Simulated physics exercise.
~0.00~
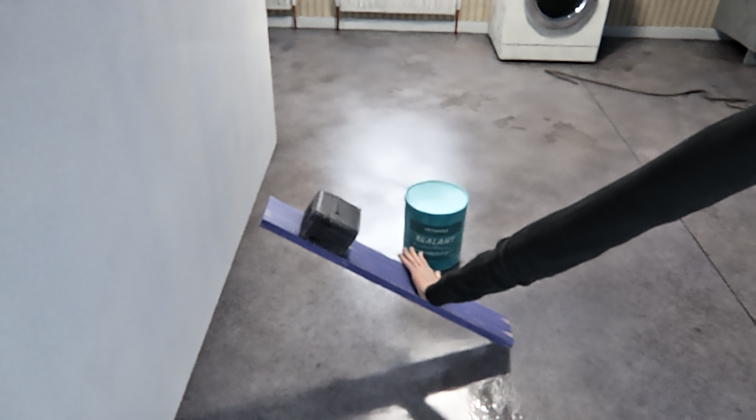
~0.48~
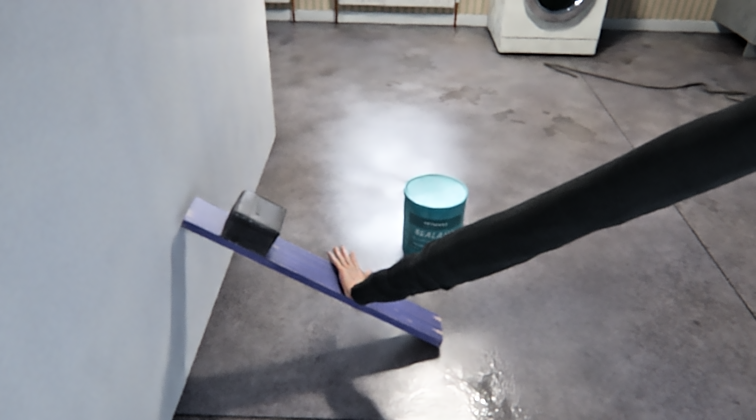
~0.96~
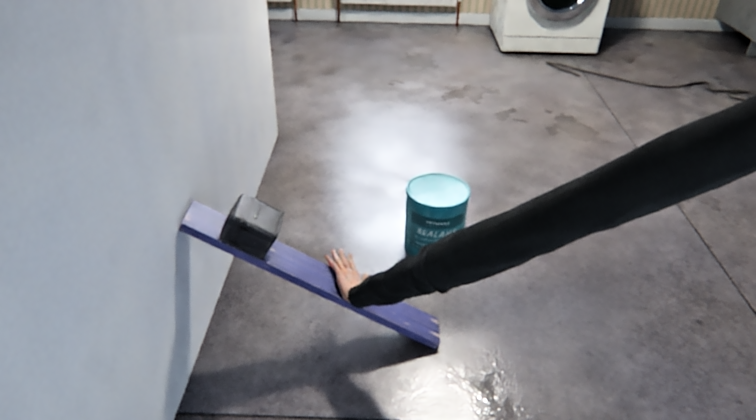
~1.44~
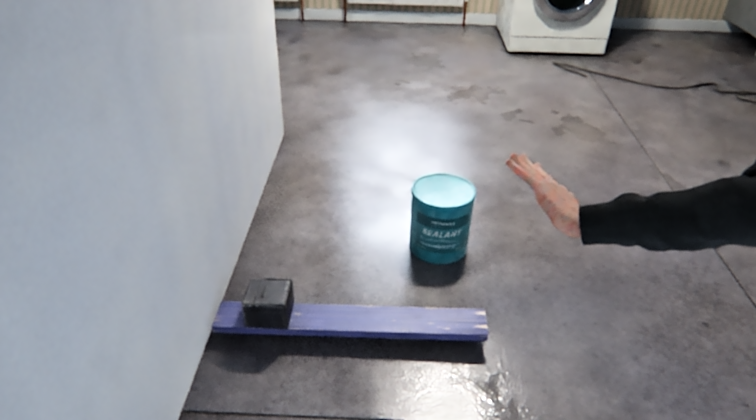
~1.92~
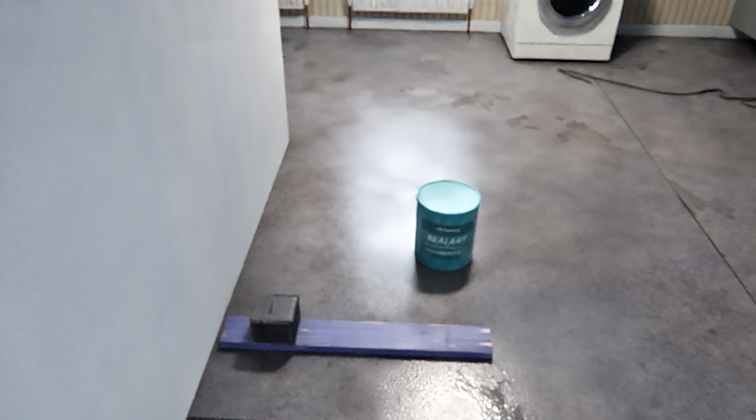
A blue plank with a dark block on it was shifted left by a hand and leaned against a pale wall beside a turquoise pail, but once the hand let go, it slipped down and ended up lying on the floor, the block still on top.
